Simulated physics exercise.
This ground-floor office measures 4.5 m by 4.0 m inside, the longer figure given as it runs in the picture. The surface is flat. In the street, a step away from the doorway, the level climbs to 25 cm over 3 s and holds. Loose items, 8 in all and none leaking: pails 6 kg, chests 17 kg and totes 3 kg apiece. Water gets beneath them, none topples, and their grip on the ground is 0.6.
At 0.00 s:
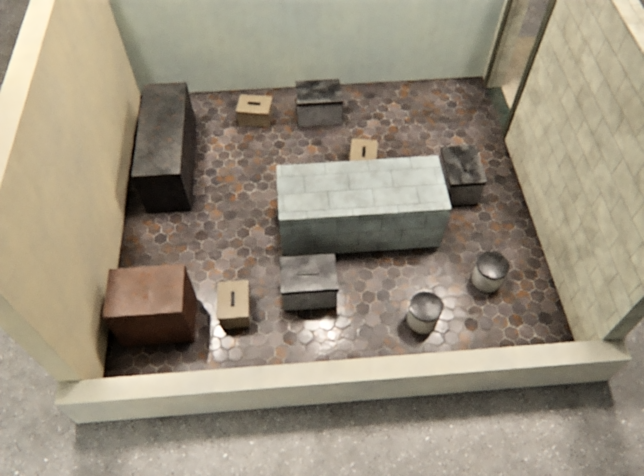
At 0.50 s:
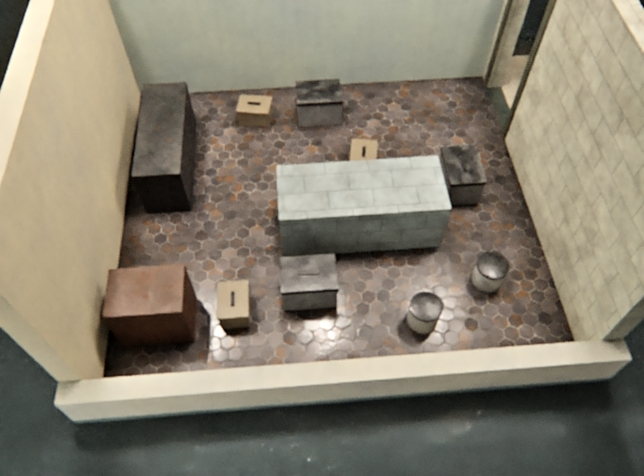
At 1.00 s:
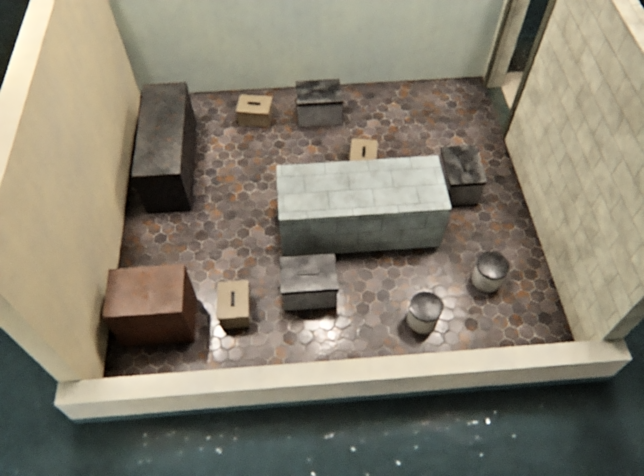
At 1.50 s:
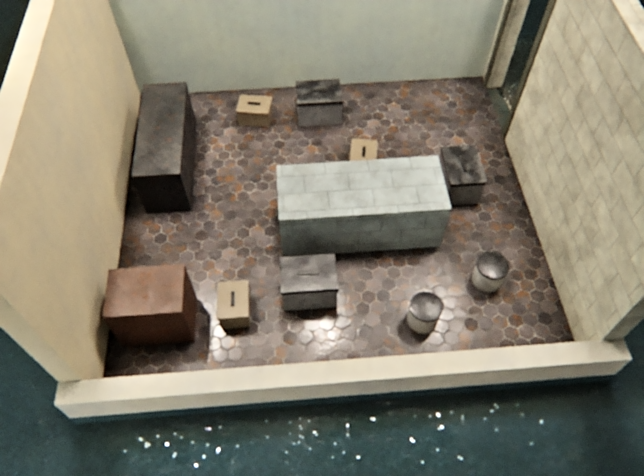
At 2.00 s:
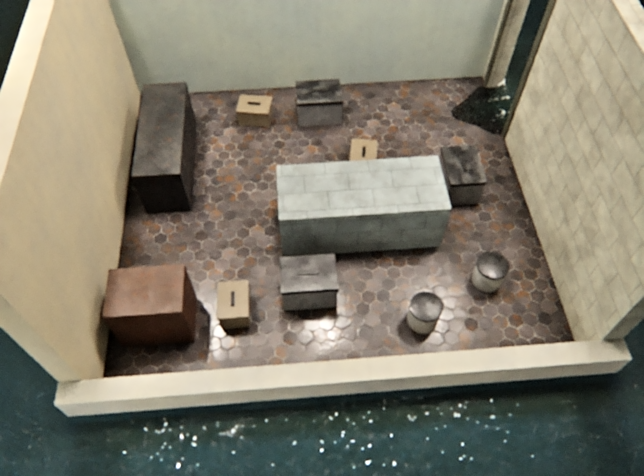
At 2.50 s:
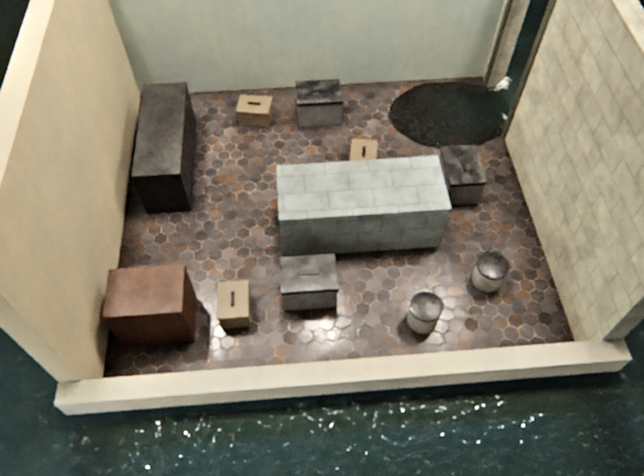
Dark water replaces the grey ground outside a small open-topped room, seen from above at an angle by a still camera, its surface increasingly flecked with white glints. Inside, a pale tiled block stands mid-floor on brown hexagonal tiles, with dark boxes around it, tan boxes, a reddish-brown chest at left and two round stools at right. A dark patch then enters through the back-right doorway and widens across that corner, while the furnishings stay put.
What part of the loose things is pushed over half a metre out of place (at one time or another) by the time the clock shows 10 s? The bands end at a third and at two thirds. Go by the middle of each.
Share: One to two thirds.
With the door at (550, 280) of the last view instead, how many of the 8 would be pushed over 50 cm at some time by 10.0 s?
In that case 4 of them.
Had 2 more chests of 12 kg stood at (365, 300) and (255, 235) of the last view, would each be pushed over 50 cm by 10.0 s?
In turn: Less, over.
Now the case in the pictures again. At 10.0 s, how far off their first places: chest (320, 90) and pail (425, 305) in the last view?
In that order: 150 cm, 5 cm.
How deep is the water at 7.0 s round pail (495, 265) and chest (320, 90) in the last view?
Roughly 0 and 11 cm.
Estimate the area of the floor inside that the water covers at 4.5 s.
About 7.5 m2.
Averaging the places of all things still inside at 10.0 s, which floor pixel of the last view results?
Around (331, 266).
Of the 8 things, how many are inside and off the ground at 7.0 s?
I count 3.
After 3.5 s 0 of 8 are over 50 cm from their spots; 0 afloat.
After 4.5 s 1 of 8 are over 50 cm from their spots; 1 afloat.
After 7.0 s 3 of 8 are over 50 cm from their spots; 3 afloat.
After 10.0 s 4 of 8 are over 50 cm from their spots, and 4 have been at some point; 4 afloat.
